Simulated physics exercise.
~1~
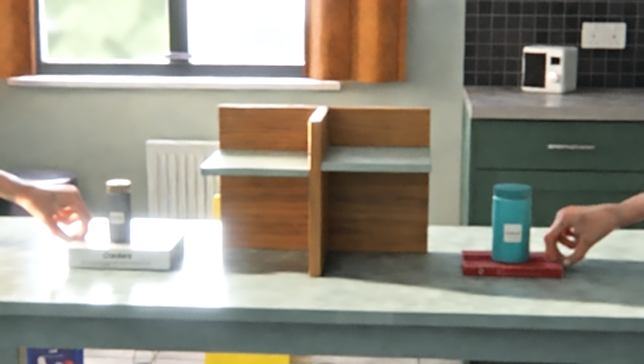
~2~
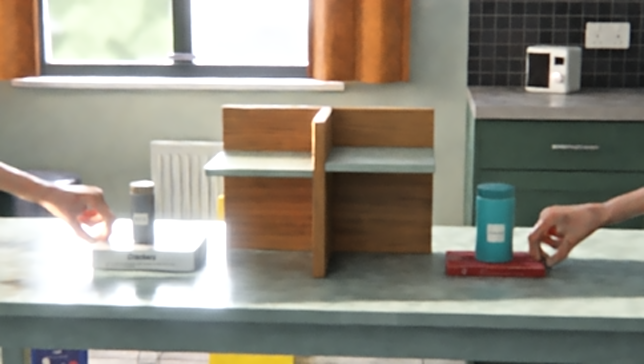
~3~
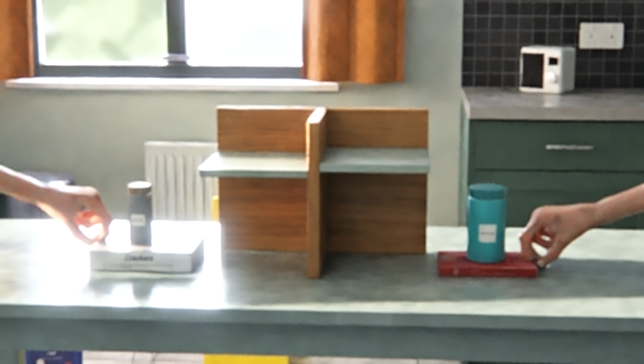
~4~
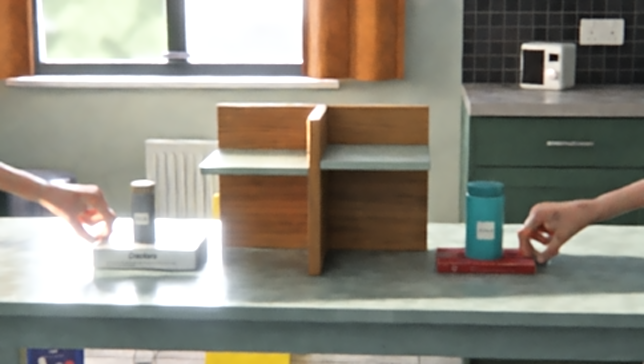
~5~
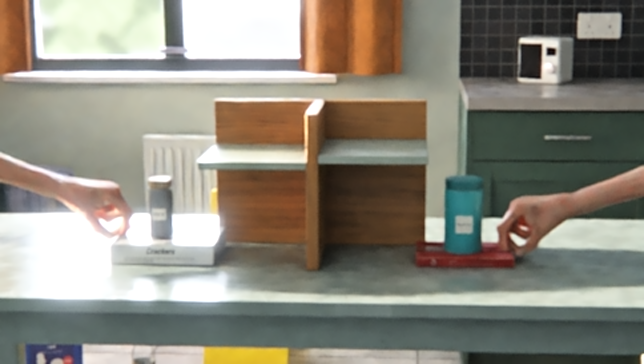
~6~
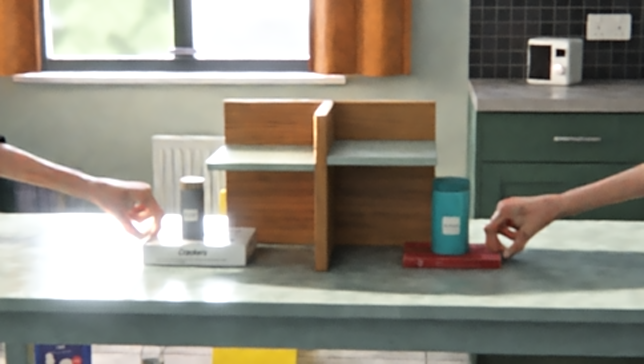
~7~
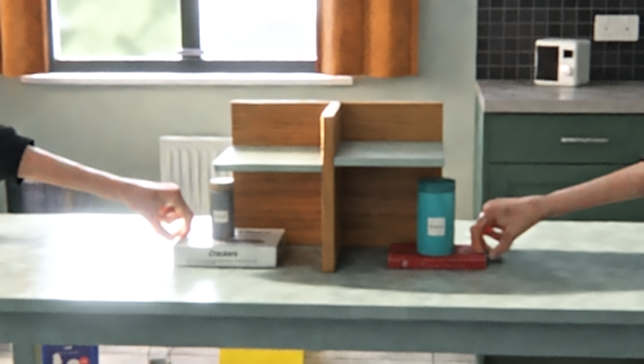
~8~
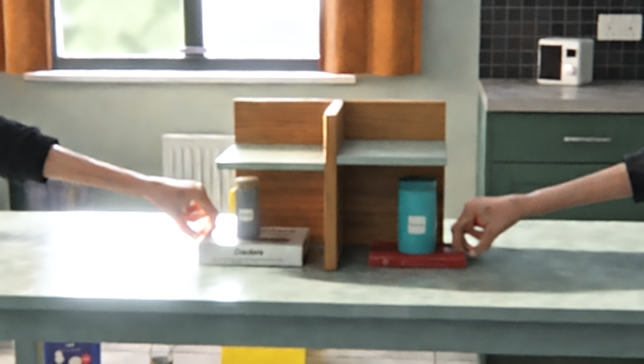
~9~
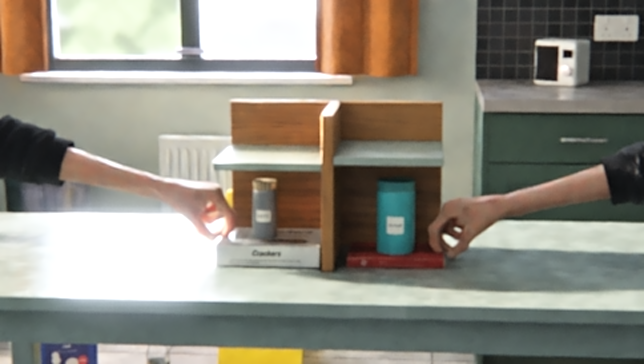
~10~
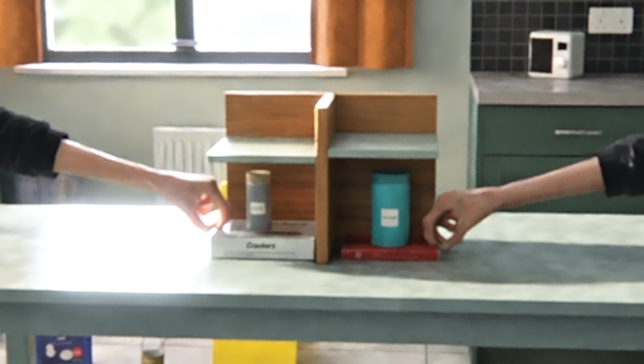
In a sunlit kitchen, a slightly swaying camera looks straight across a pale counter at a wooden unit with low shelves on both sides of an upright divider. On the left, a hand holds a white packet carrying a small grey shaker, while on the right another hand holds a flat red box carrying a turquoise jar. After a brief pause, both hands push their loads inward toward the divider. The shaker and the jar ride along upright and pass beneath the shelves untouched. They end standing under the shelves on either side of the divider, hands still beside them.
